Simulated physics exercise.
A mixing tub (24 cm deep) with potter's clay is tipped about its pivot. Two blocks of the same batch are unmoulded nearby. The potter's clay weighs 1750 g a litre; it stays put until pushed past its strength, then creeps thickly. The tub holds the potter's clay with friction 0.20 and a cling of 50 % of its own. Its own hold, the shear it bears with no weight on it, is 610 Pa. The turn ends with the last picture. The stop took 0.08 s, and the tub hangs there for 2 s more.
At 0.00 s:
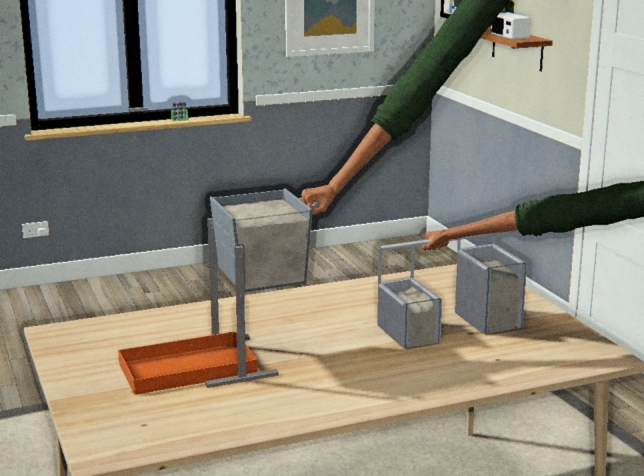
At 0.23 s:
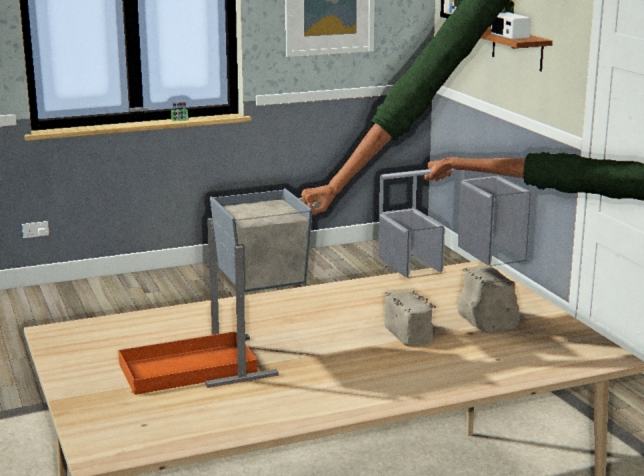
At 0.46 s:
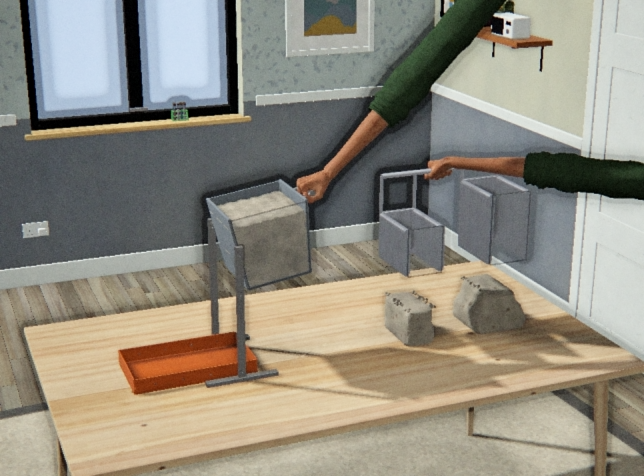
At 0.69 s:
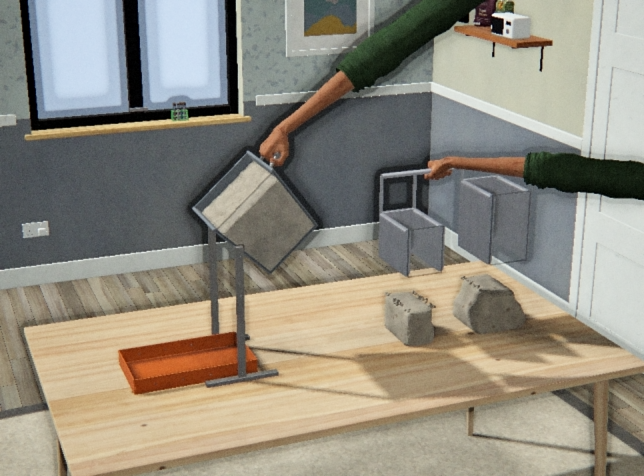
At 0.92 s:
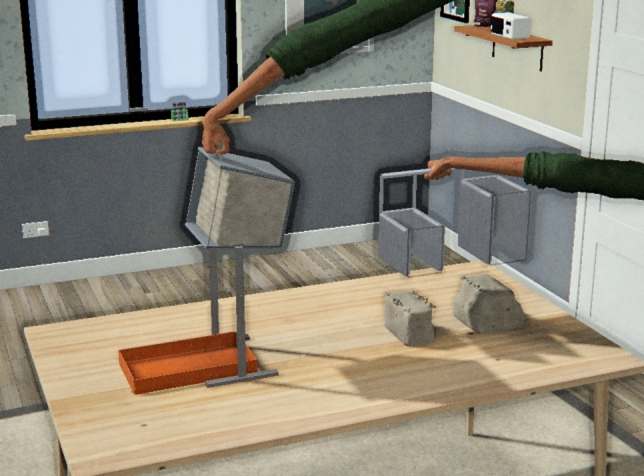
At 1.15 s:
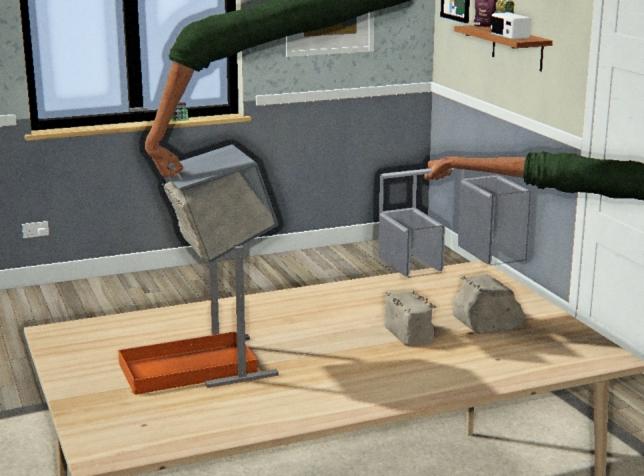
A grey tub of pale clay sits on a metal stand beside an orange tray on a light wooden table, seen from slightly above in a grey-walled room with a window. Two green-sleeved arms reach in from the right, one gripping the tub, the other two smaller moulds. The moulds lift off two grey blocks, the right one slumps, then the tub turns far over leftward, the camera still.
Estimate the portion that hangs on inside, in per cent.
The portion that hangs on inside is near 0 %.
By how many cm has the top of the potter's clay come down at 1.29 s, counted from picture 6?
Roughly 10 cm.
After 1.29 s, the tub is at 108 degrees and holds 57 %.
After 1.46 s, the tub is at 108 degrees and holds 24 %.
After 1.63 s, the tub is at 108 degrees and holds 6 %.
After 1.80 s, the tub is at 108 degrees and holds 0 %.
After 3.15 s, the tub is at 108 degrees and holds 0 %.
